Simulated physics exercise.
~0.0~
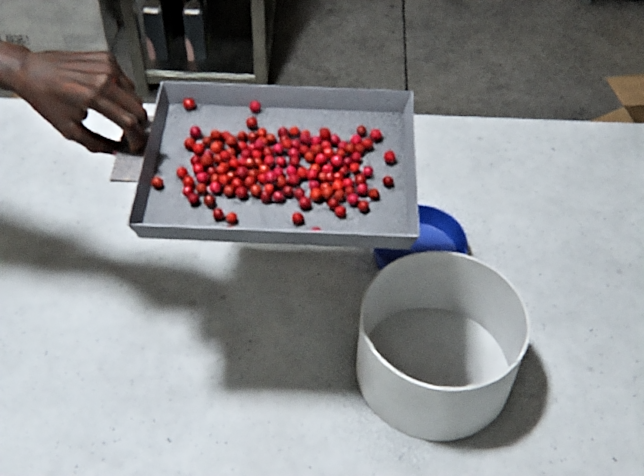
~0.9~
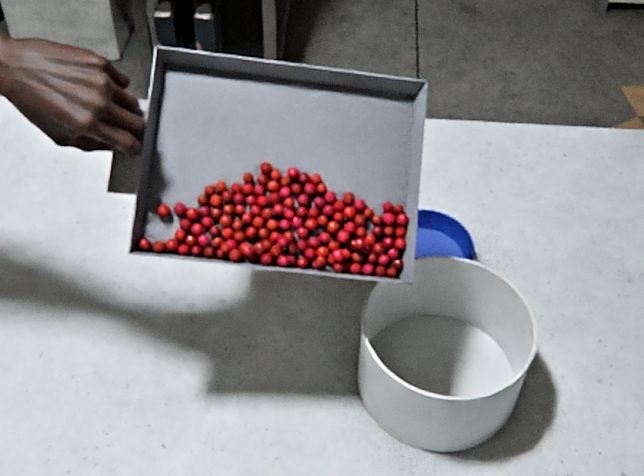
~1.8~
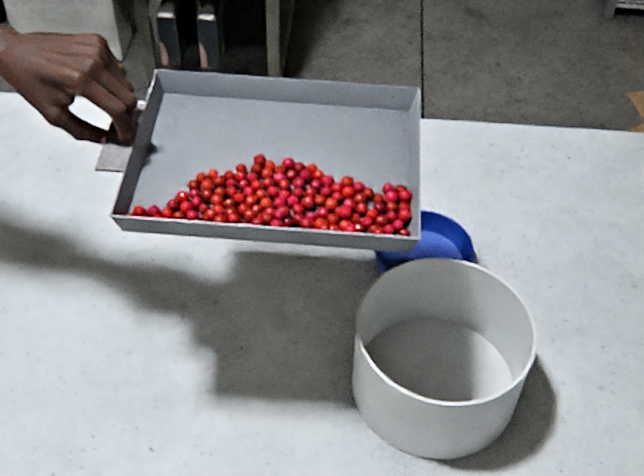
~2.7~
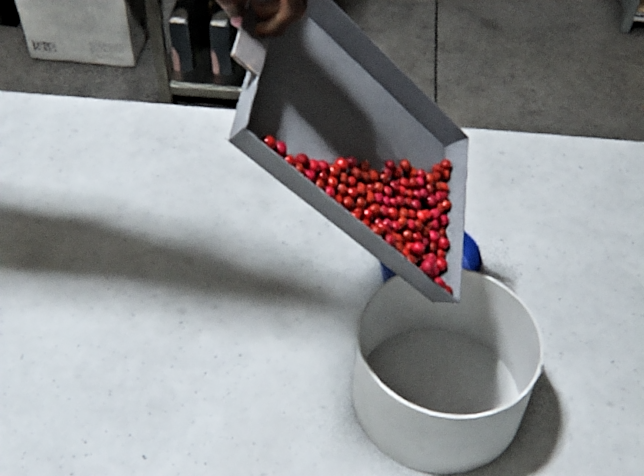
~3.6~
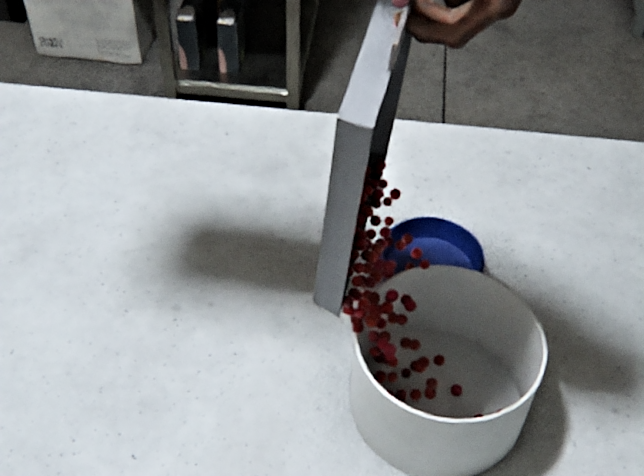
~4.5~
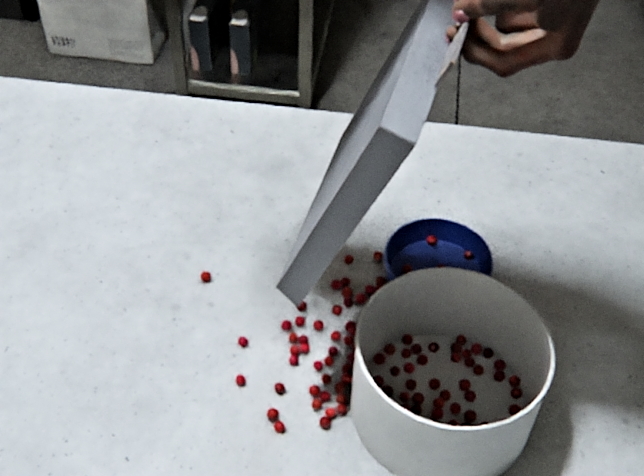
To begin with, a hand holds a shallow grey tray of small red cranberries above a pale table, beside a white pot and a blue dish. The tray tips so the berries gather along its lower edge, then eases back towards level, with the berries still heaped there. Next it moves right and tilts steeply, packing them into the corner over the pot. It swings past upright, and the berries pour down at the pot's left rim. Finally, many lie inside the pot, many are scattered on the table to its left, and a few are at the blue dish.
